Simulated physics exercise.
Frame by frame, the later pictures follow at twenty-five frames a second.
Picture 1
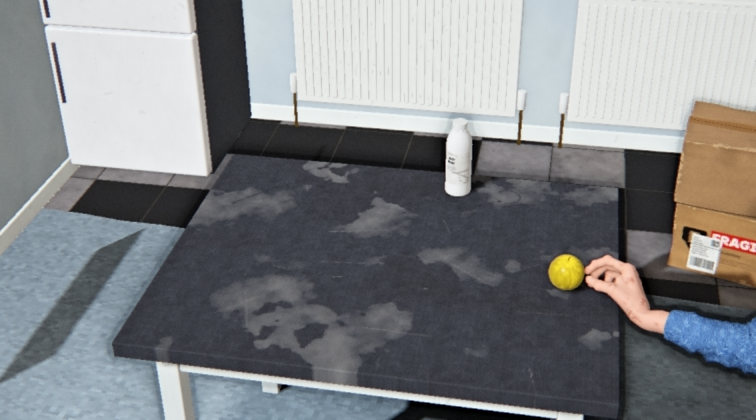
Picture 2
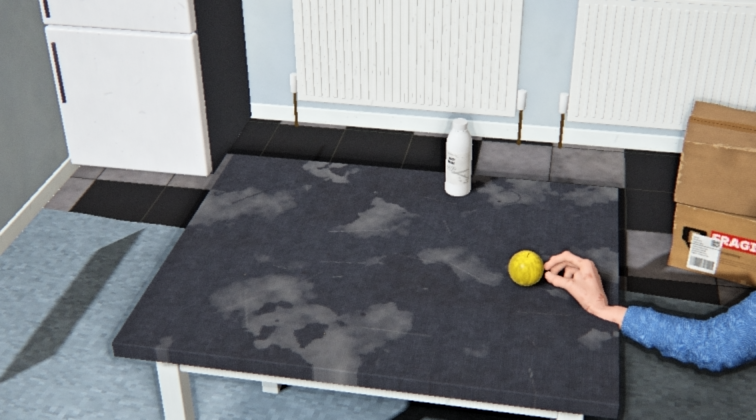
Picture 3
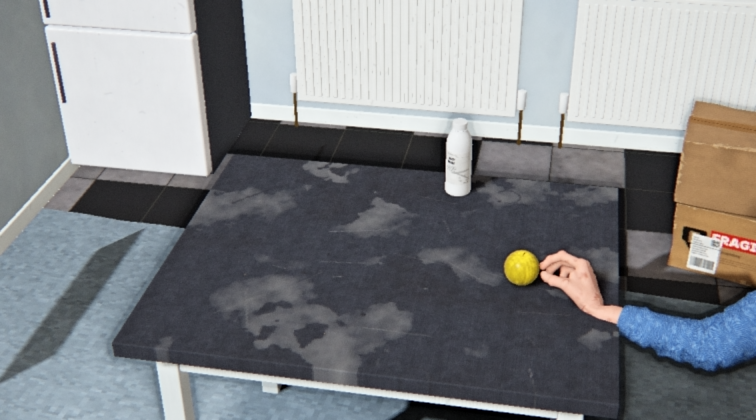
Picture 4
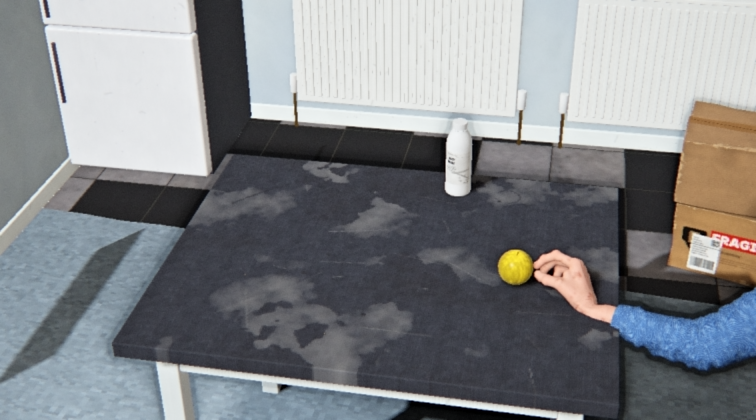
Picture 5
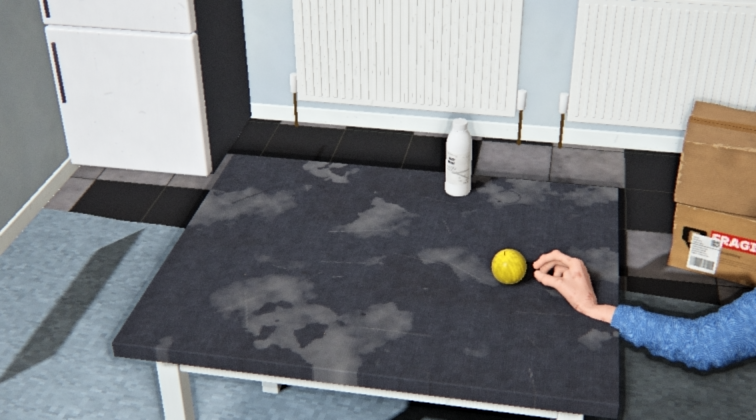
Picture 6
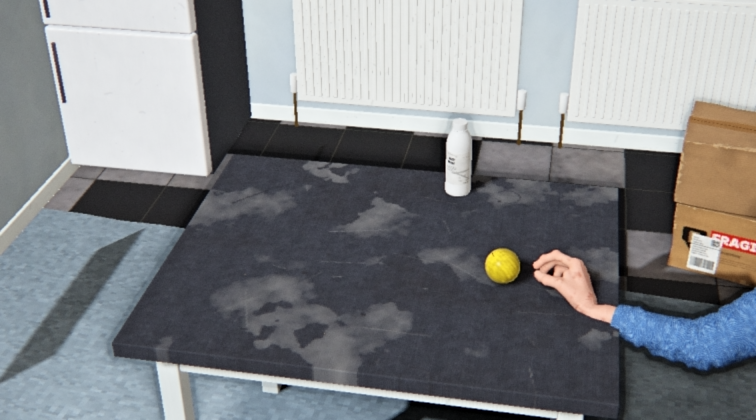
A hand pushes a yellow apple left across the dark table, then lets it go.
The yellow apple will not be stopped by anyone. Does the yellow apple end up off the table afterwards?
No, it stays on the table.
Then, 0.10 s later than the last frame, yellow apple moved about its own width near (488, 264).
Then, 0.30 s later than the last frame, yellow apple moved about its own width near (467, 262).
Then, 0.50 s later than the last frame, yellow apple moved well along near (454, 261).
When it is over, moved from the start, yellow apple. End places, in pixels of the last picture, yellow apple near (451, 261).
